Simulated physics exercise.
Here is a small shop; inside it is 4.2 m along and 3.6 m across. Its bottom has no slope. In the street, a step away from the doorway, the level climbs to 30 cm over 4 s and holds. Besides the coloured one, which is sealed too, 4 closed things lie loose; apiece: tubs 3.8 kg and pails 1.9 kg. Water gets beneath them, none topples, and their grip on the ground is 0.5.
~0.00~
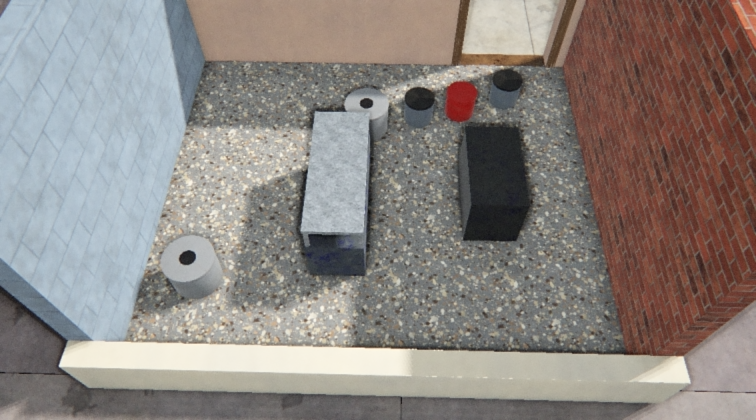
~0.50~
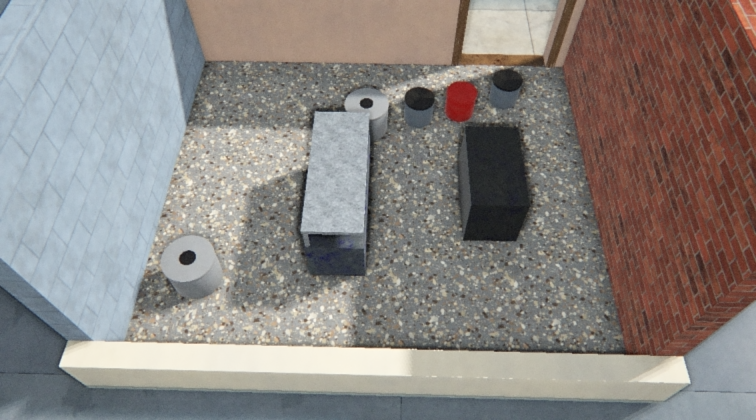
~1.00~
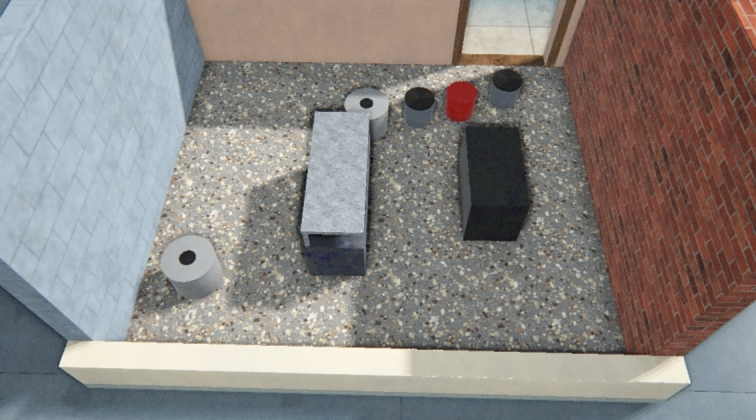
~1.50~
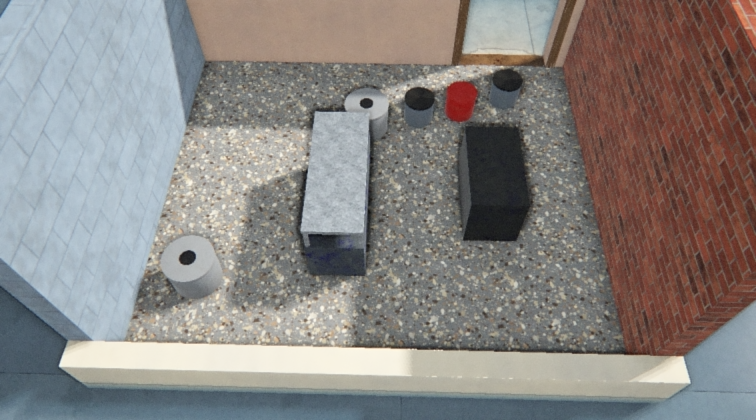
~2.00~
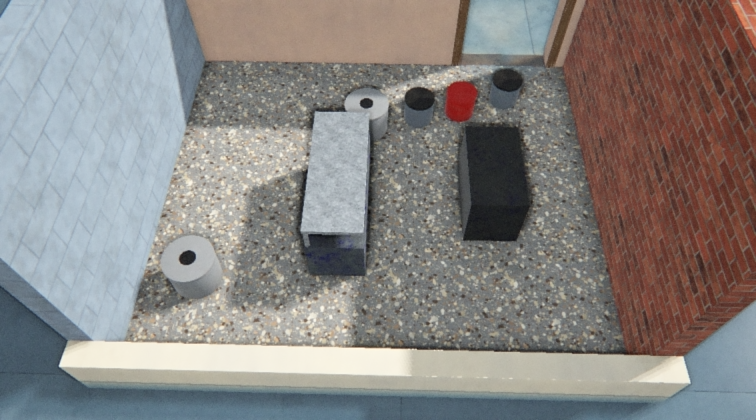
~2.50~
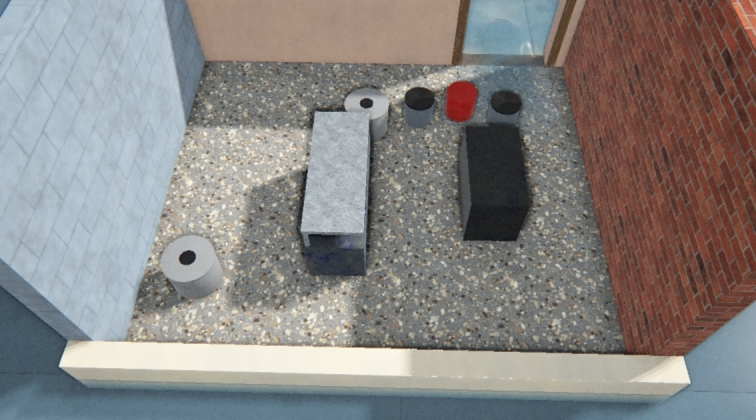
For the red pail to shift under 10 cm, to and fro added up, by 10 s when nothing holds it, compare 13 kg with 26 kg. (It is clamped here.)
I expect that only the larger load is enough.
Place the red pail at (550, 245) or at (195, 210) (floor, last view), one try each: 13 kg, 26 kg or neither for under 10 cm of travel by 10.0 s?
In turn: Neither holds; it takes the larger.
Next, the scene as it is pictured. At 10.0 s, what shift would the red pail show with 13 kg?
Roughly 100 cm.
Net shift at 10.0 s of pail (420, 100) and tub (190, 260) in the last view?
In turn: 140 cm, 80 cm.
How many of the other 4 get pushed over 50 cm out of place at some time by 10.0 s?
I count 4.
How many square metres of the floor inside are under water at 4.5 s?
About 6.5 m2.
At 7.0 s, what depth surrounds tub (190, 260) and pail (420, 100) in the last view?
Roughly 3 and 2 cm.
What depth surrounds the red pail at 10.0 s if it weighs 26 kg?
About 10 cm.
After 3.5 s the red pail would be 0 cm from its start with 13 kg and 0 cm from its start with 26 kg; 7 cm of water round it then.
After 4.5 s the red pail would be 21 cm from its start with 13 kg and 0 cm from its start with 26 kg; 9 cm of water round it then.
After 7.0 s the red pail would be 91 cm from its start with 13 kg and 0 cm from its start with 26 kg; 10 cm of water round it then.
After 10.0 s the red pail would be 98 cm from its start with 13 kg and 0 cm from its start with 26 kg; 10 cm of water round it then.
